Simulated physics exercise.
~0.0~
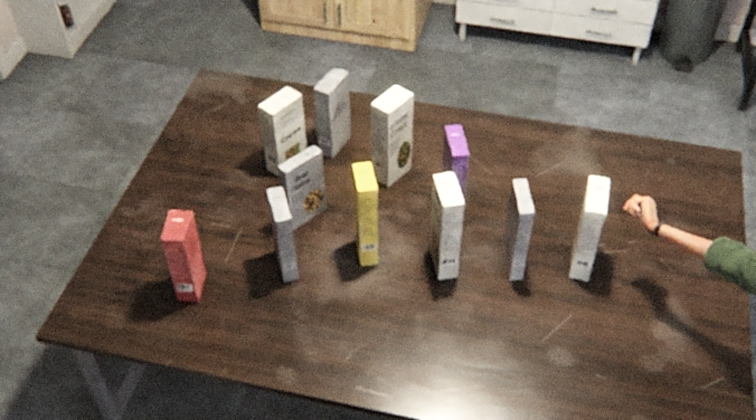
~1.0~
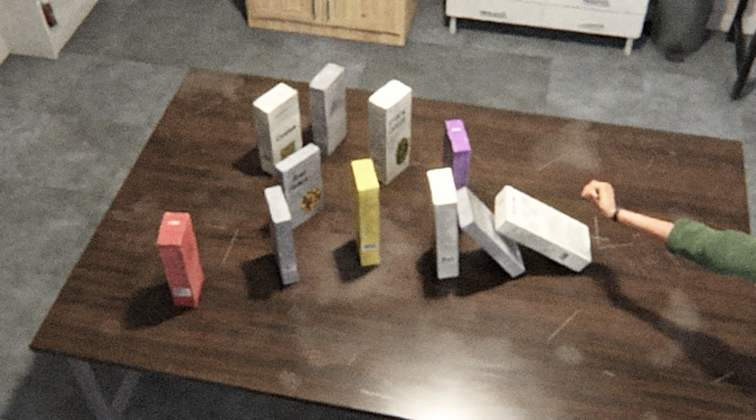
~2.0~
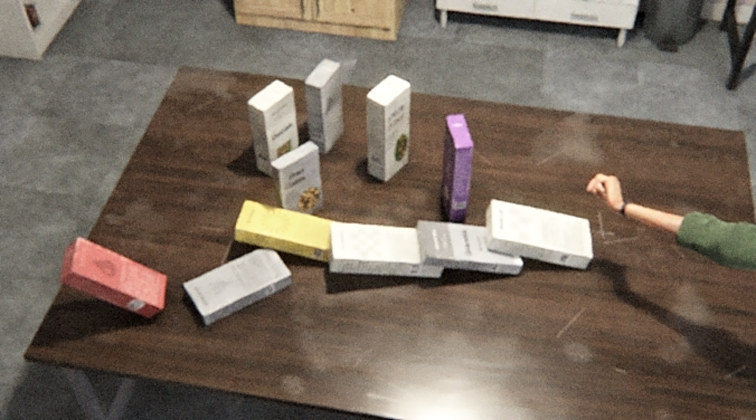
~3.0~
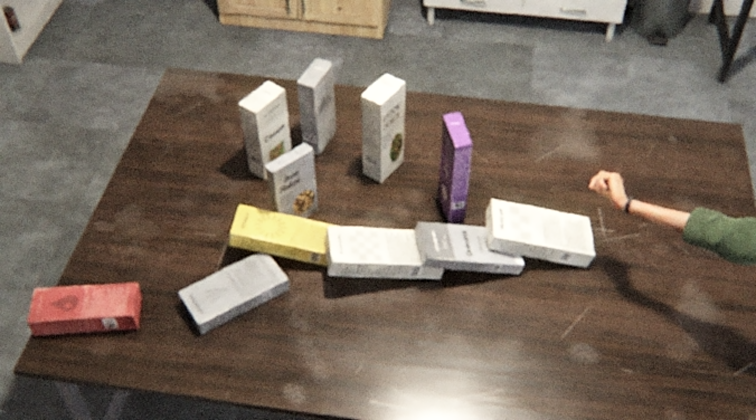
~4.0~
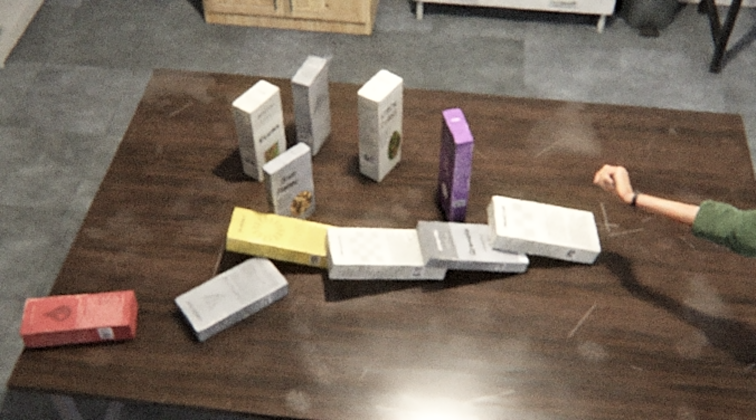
On a dark wooden table seen from above in a grey-floored room, eleven cereal boxes stand upright, with a red one at the left, a yellow one in the middle and a purple one behind. A hand reaching in from the right tips the nearest white box, which falls left against a slim grey box. The fall runs leftward through another white box, the yellow box and a grey box, and the red box leans over. The red box then drops flat near the table's left edge. Six boxes lie toppled, while the purple box and four behind still stand.
